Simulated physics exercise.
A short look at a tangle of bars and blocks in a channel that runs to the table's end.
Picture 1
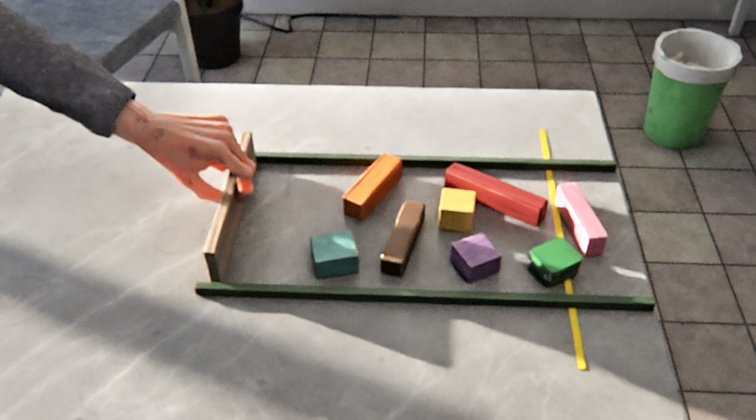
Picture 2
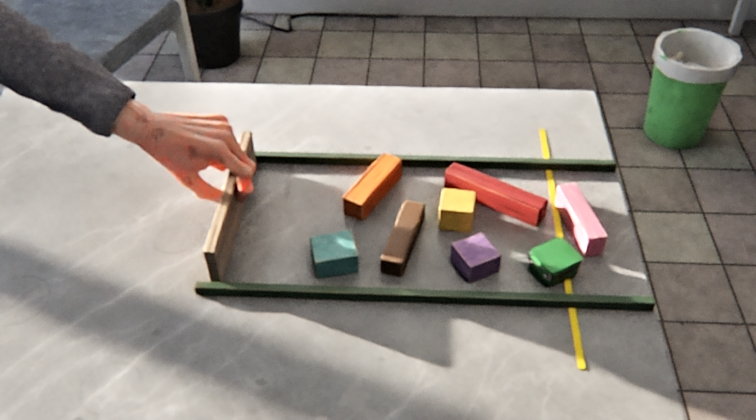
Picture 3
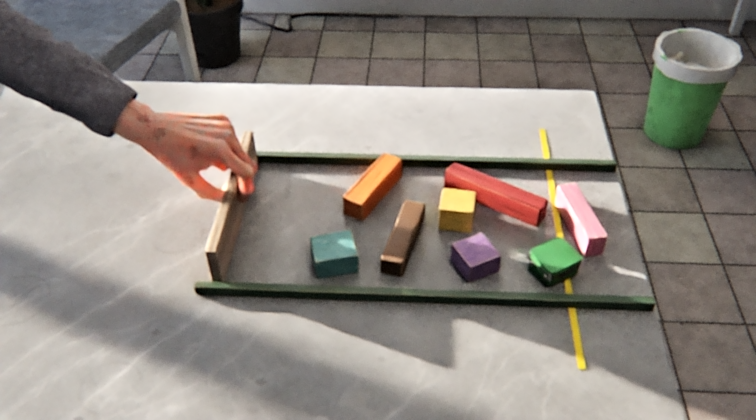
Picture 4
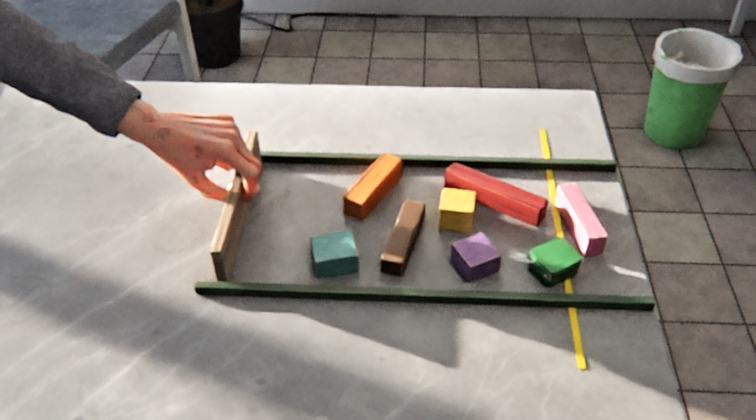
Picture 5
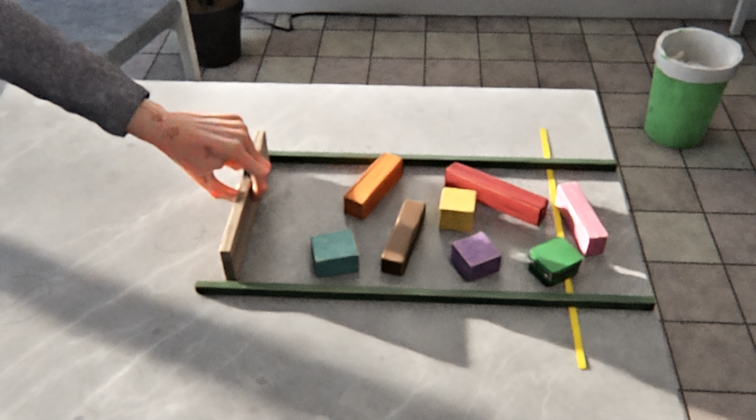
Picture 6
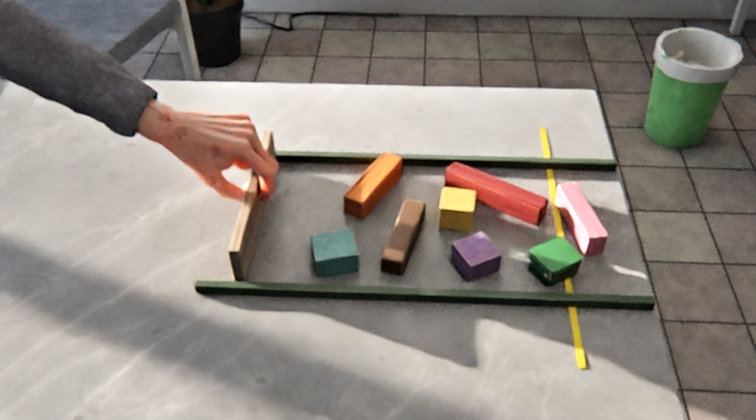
A hand in a dark grey sleeve grips a wooden board at the left of a channel between two dark green rails on a pale grey table, seen from above at an angle. Orange, brown, turquoise, yellow, purple and red pieces lie ahead of it, with pink and green ones by a yellow tape line at right. After barely moving, the board slides slightly right, touching nothing, while the pieces and camera stay still.
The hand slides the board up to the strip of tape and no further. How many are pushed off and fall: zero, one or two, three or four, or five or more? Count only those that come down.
Outcome: The number that fall off is three or four.
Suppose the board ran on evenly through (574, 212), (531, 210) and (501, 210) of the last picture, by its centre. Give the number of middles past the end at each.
It would be 5, 2 and 1.
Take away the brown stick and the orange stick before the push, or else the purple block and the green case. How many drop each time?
The counts: 1 and 1.
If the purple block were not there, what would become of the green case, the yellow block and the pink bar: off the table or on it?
The green case comes down; the yellow block stays on; the pink bar is lost.
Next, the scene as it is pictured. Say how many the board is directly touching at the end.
It touches 2.
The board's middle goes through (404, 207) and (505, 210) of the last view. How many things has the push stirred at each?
The counts are 5 and 8.
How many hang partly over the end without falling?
The number is 2.
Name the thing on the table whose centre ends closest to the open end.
That is the red stick.
Soon after, none off yet; pink bar at rest near (580, 218); green case at rest near (555, 263); red stick at rest near (495, 193).
After that, none off yet; pink bar at rest near (580, 218); green case moving near (566, 263); red stick displaced a little near (506, 189).
And then, none off yet; pink bar tilting well over near (653, 226); green case displaced well along near (650, 264); red stick displaced about its own width near (581, 188).
In the end, the number that fall off is three or four; gone, purple block, green case and pink bar.
